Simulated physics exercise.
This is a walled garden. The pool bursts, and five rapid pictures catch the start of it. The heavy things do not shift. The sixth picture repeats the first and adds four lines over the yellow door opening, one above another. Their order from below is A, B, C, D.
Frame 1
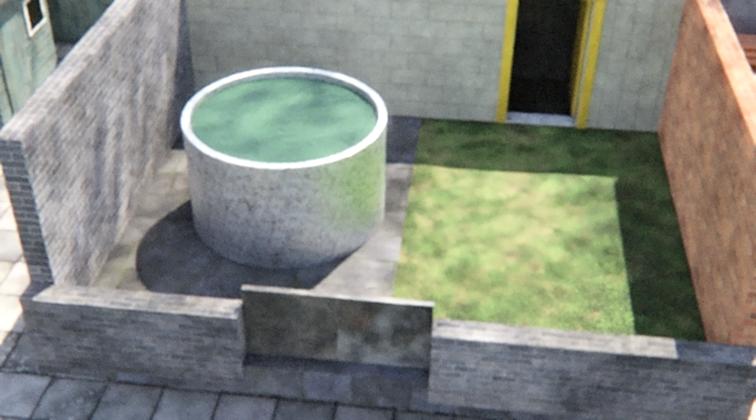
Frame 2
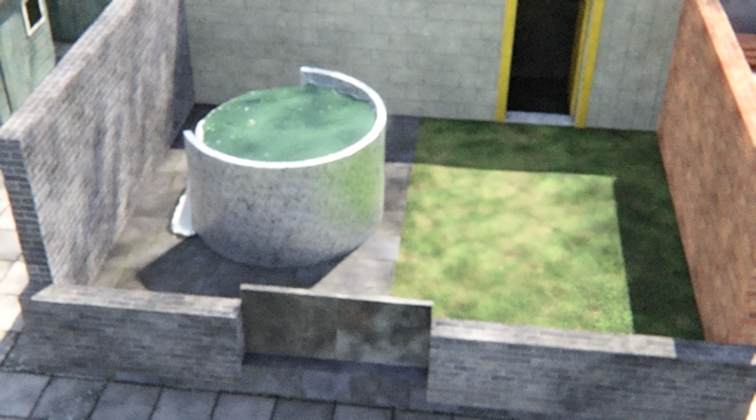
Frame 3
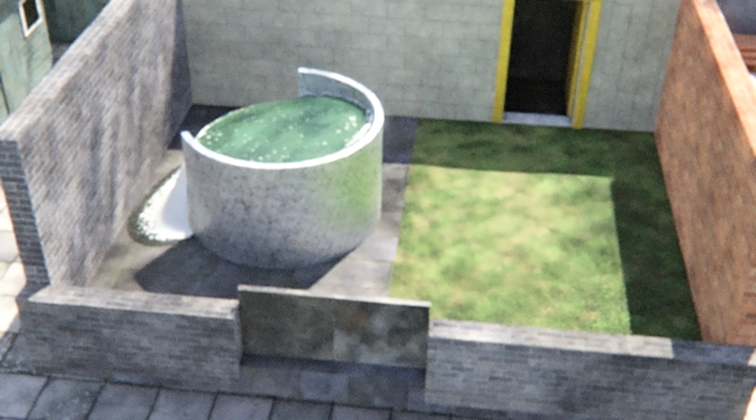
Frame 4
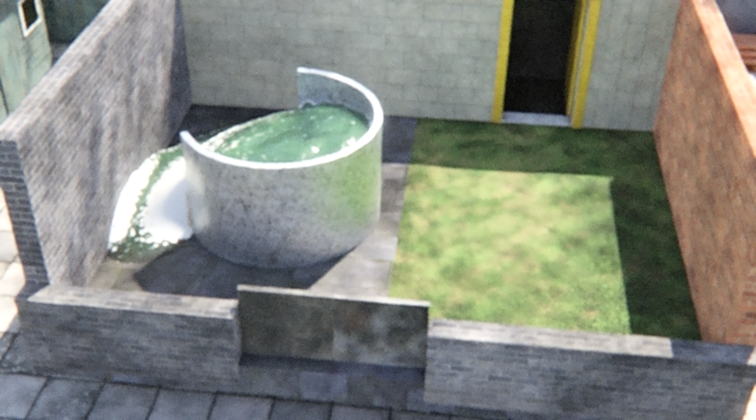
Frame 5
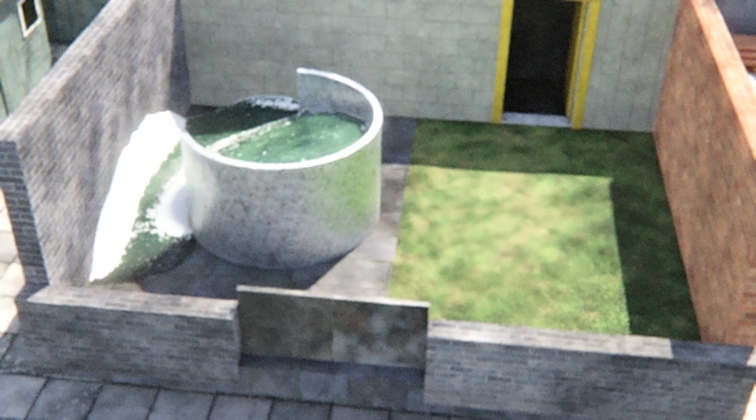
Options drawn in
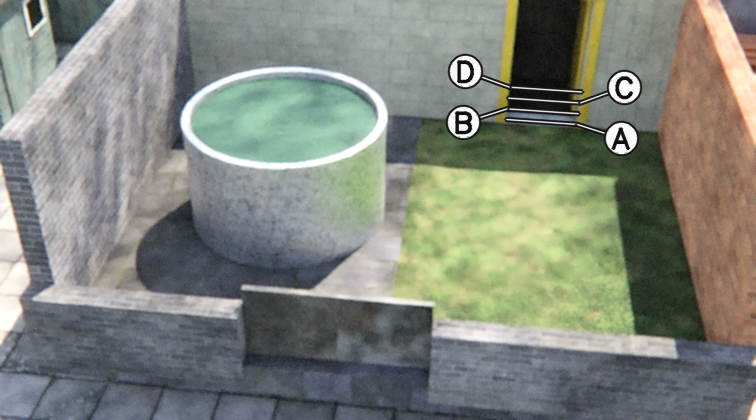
Green water rests in a round concrete pool inside a walled garden, beside a sunlit lawn and a yellow doorway. The pool's back-left side opens, and water pours through the gap onto the paving, spreading in a foaming white sheet that surges against the left brick wall as the pool's level drops.
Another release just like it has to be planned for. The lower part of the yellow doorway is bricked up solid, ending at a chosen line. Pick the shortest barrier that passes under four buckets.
It is B.
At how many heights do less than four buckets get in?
Three.
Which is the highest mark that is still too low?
The answer is A.
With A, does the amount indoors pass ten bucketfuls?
Yes, clearly.
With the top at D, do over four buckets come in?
No, that is safe.
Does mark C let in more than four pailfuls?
No.
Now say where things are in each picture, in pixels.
In the first frame, water in the pool at rest, its middle at (285, 120); foot of the yellow doorway at (541, 125); shut gate at (338, 305).
In the second frame, front seen at (184, 233), 3 % of the ground wet.
In the third frame, front seen at (138, 230), 7 % of the ground wet.
In the fourth frame, front seen at (130, 255), 13 % of the ground wet.
In the fifth frame, front seen at (112, 277), 19 % of the ground wet.
On the marked copy, A at (541, 121); B at (542, 111); C at (544, 100); D at (545, 89); from the bottom up A, B, C, D.
With A, some 20 bucketfuls get in.
With B, a splash gets over, under a bucket.
With C, nothing gets over.
With D, nothing gets over.
